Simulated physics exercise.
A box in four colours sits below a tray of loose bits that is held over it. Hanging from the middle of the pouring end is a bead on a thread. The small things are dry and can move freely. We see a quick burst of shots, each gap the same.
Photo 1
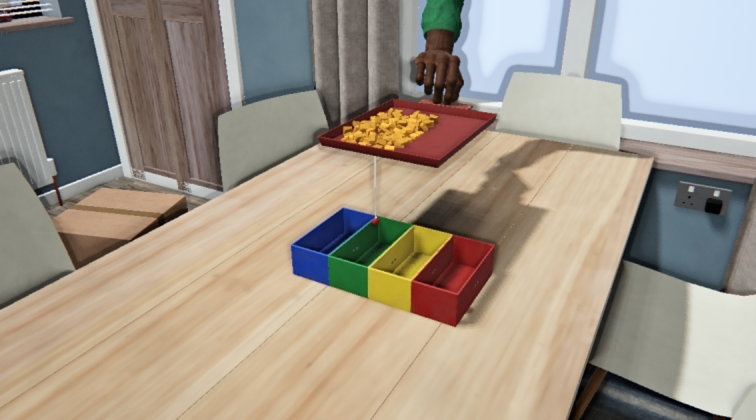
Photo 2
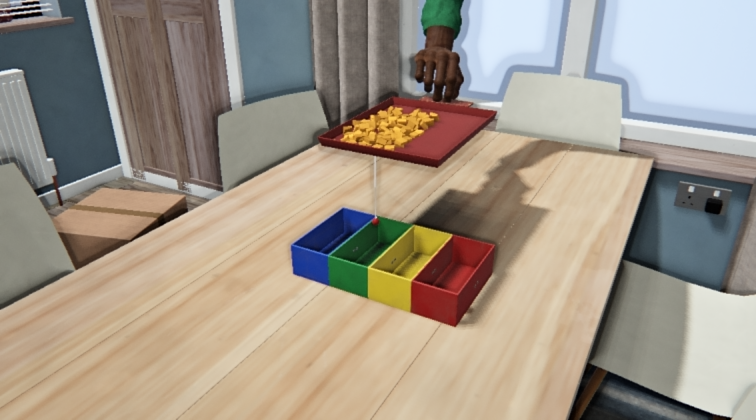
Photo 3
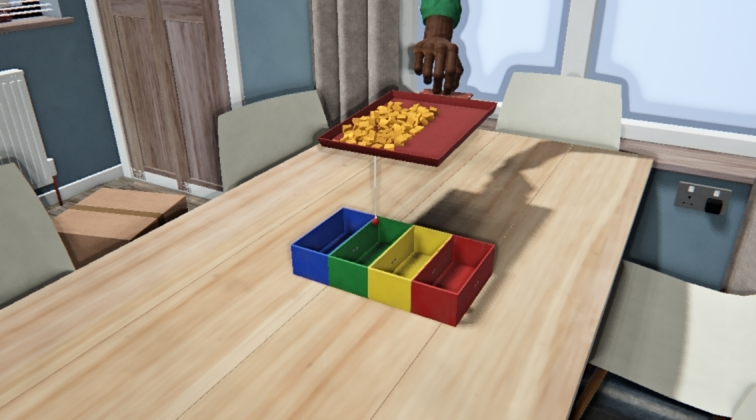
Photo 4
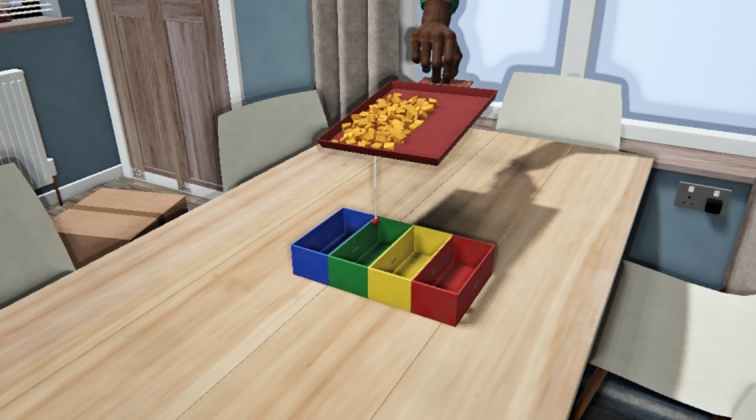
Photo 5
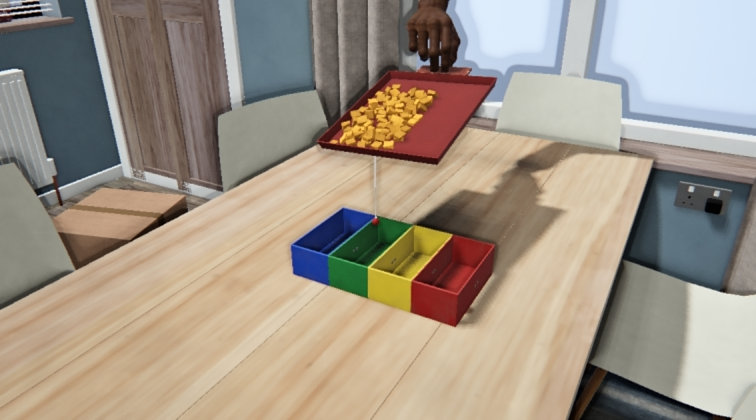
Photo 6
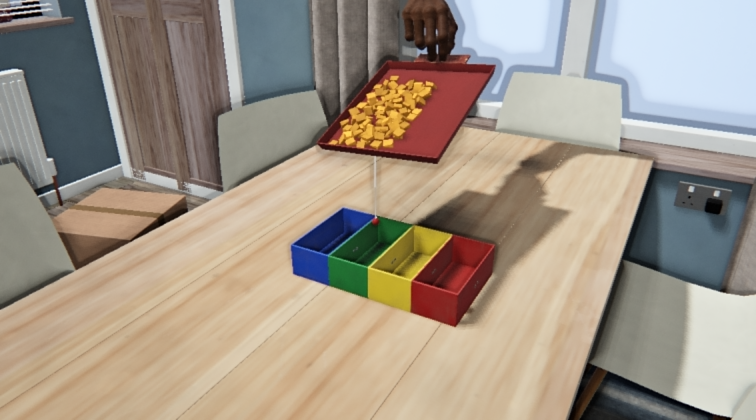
In the video, a hand behind a red tray of small orange-yellow pieces gradually tilts it toward the near left corner above a box with blue, green, yellow and red compartments, while the pieces stay bunched on the tray's left side.
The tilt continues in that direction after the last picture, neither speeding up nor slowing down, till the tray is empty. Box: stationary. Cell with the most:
Blue.
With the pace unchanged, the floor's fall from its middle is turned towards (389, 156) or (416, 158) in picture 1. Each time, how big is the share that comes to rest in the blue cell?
About 20 and 0 percent.
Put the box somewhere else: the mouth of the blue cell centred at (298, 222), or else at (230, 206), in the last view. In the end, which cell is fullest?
Well, the first time it's that green cell, and the second time it's the cell in red.
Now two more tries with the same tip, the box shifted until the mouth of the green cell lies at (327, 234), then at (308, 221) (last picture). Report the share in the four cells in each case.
100 % for the first, 100 % for the second.
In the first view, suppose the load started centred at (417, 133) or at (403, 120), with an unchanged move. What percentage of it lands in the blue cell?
The first start gives 40 percent and the second 50 percent.
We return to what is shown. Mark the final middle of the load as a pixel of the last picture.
The centre comes to rest near (333, 260).
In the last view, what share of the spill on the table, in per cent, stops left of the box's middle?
I make it about 100 percent or so.
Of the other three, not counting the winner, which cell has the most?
The green one.
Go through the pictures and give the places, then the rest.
In the first picture, corners of the pouring end (321, 136) and (438, 158), level; middle of the load (395, 132), small crackers; bead on its thread (376, 222); blue cell (310, 262); green cell (348, 274); yellow cell (390, 287); red cell (434, 300).
In the second picture, corners of the pouring end (321, 137) and (438, 158), level; middle of the load (395, 131).
In the third picture, corners of the pouring end (321, 137) and (437, 157), tipped barely, lowest at the left corner; middle of the load (395, 128).
In the fourth picture, corners of the pouring end (321, 139) and (437, 157), tipped a little, lowest at the left corner; middle of the load (394, 123).
In the fifth picture, corners of the pouring end (320, 140) and (436, 156), tipped clearly, lowest at the left corner; middle of the load (393, 119).
In the sixth picture, corners of the pouring end (320, 142) and (435, 156), tipped clearly, lowest at the left corner; middle of the load (392, 114); blue cell (310, 262); green cell (348, 274); yellow cell (390, 287); red cell (434, 300).
Just after the last frame, tray tipped steeply; almost all on the tray; just a few falling or outside the box.
A moment on, tray tipped right over; roughly a quarter on the tray; roughly a third in the blue cell; roughly a quarter in the green cell; roughly a quarter falling or outside the box.
Further on, tray tipped past a quarter turn; roughly half in the blue cell; roughly a quarter in the green cell; just a few in the yellow cell; roughly a quarter falling or outside the box.
When it is over, tray tipped past a quarter turn; roughly half in the blue cell; roughly a quarter in the green cell; just a few in the yellow cell; not one in the red cell; roughly a quarter outside the box.
